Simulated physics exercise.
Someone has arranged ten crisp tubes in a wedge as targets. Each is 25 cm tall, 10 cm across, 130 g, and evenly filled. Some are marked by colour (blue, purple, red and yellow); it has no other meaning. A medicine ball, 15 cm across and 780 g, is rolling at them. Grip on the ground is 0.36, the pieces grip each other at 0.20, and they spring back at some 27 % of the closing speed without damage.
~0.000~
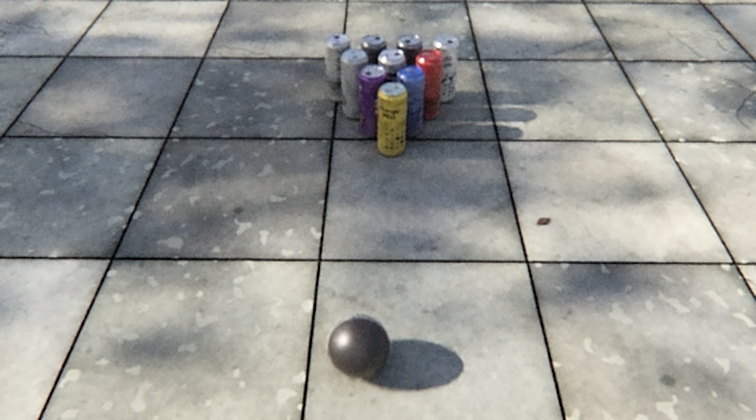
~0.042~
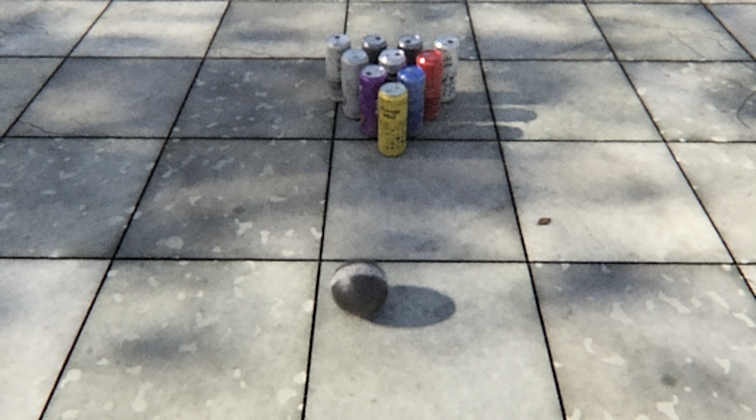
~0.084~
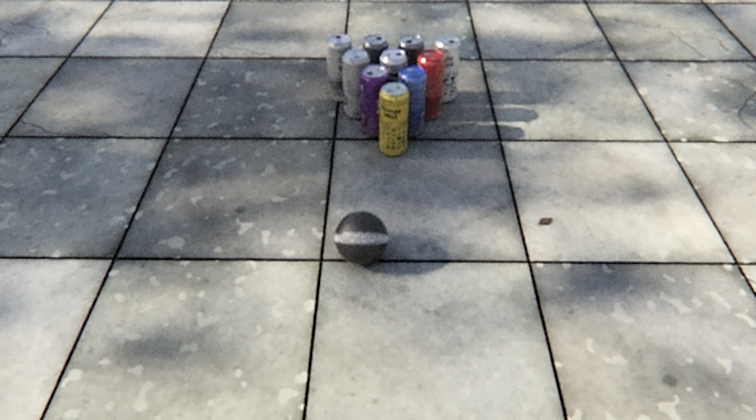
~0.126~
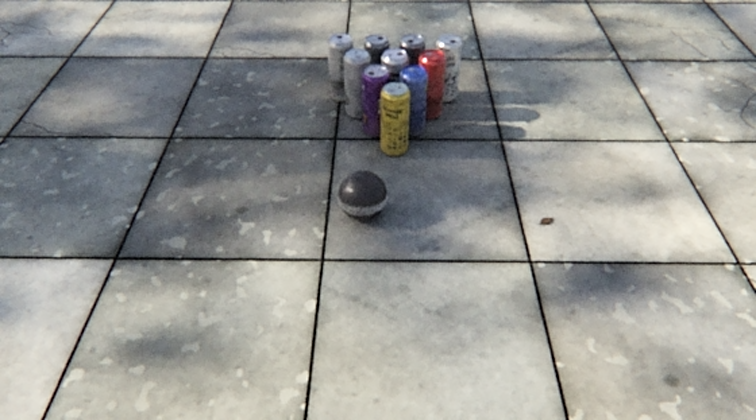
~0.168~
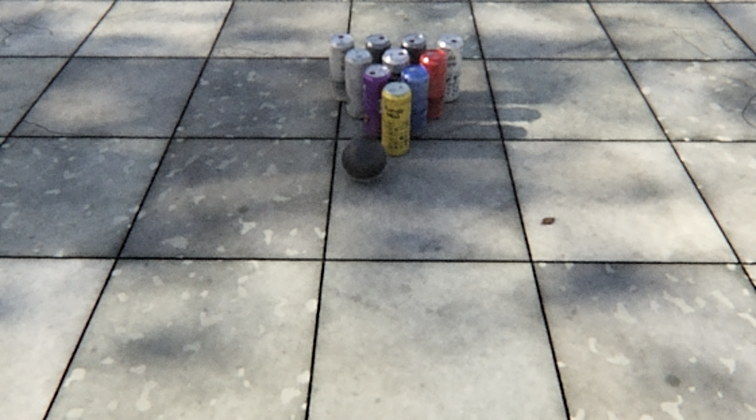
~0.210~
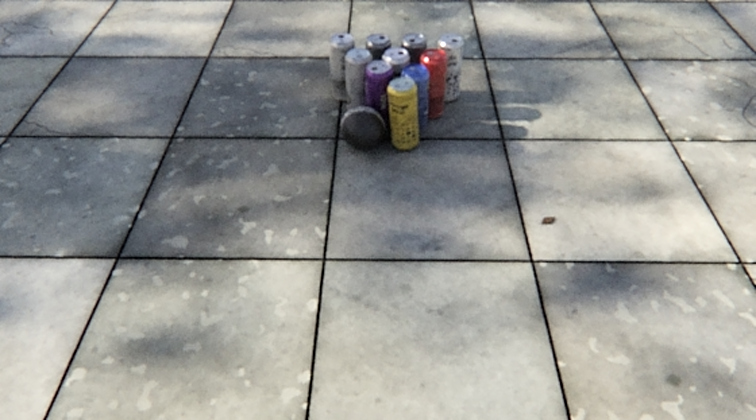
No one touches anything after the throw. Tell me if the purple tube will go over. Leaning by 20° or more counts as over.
In the end the purple tube topples.
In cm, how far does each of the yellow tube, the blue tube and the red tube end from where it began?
Moved: Yellow 40, blue 0, red 0.
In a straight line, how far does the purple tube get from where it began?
Some 55 cm.
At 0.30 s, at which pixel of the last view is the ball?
Near (347, 90).
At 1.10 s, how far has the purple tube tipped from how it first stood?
About 90°.
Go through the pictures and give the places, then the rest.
In the first frame (we follow the side turned to the camera; the camera pans a little), ball (359, 346) 88 cm before the front row; purple tube (375, 109); blue tube (408, 109); yellow tube (391, 128); no piece has moved.
Ball (360, 287) 70 cm before the front row; purple tube (375, 109), in the second frame.
Ball (361, 238) 52 cm before the front row; purple tube (376, 109), in the third frame.
Ball (363, 196) 34 cm before the front row; purple tube (378, 109), in the fourth frame.
Ball (364, 159) 15 cm before the front row; purple tube (379, 109), in the fifth frame.
Ball (363, 128) in among them; yellow tube (401, 123) tipped 5°; 2 stirred so far, in the sixth frame.
Around 0.30 s, ball still moving; 1 of the 10 tubes over; purple tube tipped 9°; yellow tube tipped 12°.
Around 0.52 s, ball still moving; 6 of the 10 tubes over; purple tube tipped 71°; yellow tube tipped 47°.
Around 1.10 s, ball still moving; 7 of the 10 tubes over; purple tube lying flat; yellow tube lying flat.
Finally (2.3 s), ball rolling away; 7 of the 10 tubes over; purple tube lying flat; yellow tube lying flat; blue tube displaced 45 mm. Seen by the last camera, middles, purple tube near (359, 49), yellow tube near (492, 130).
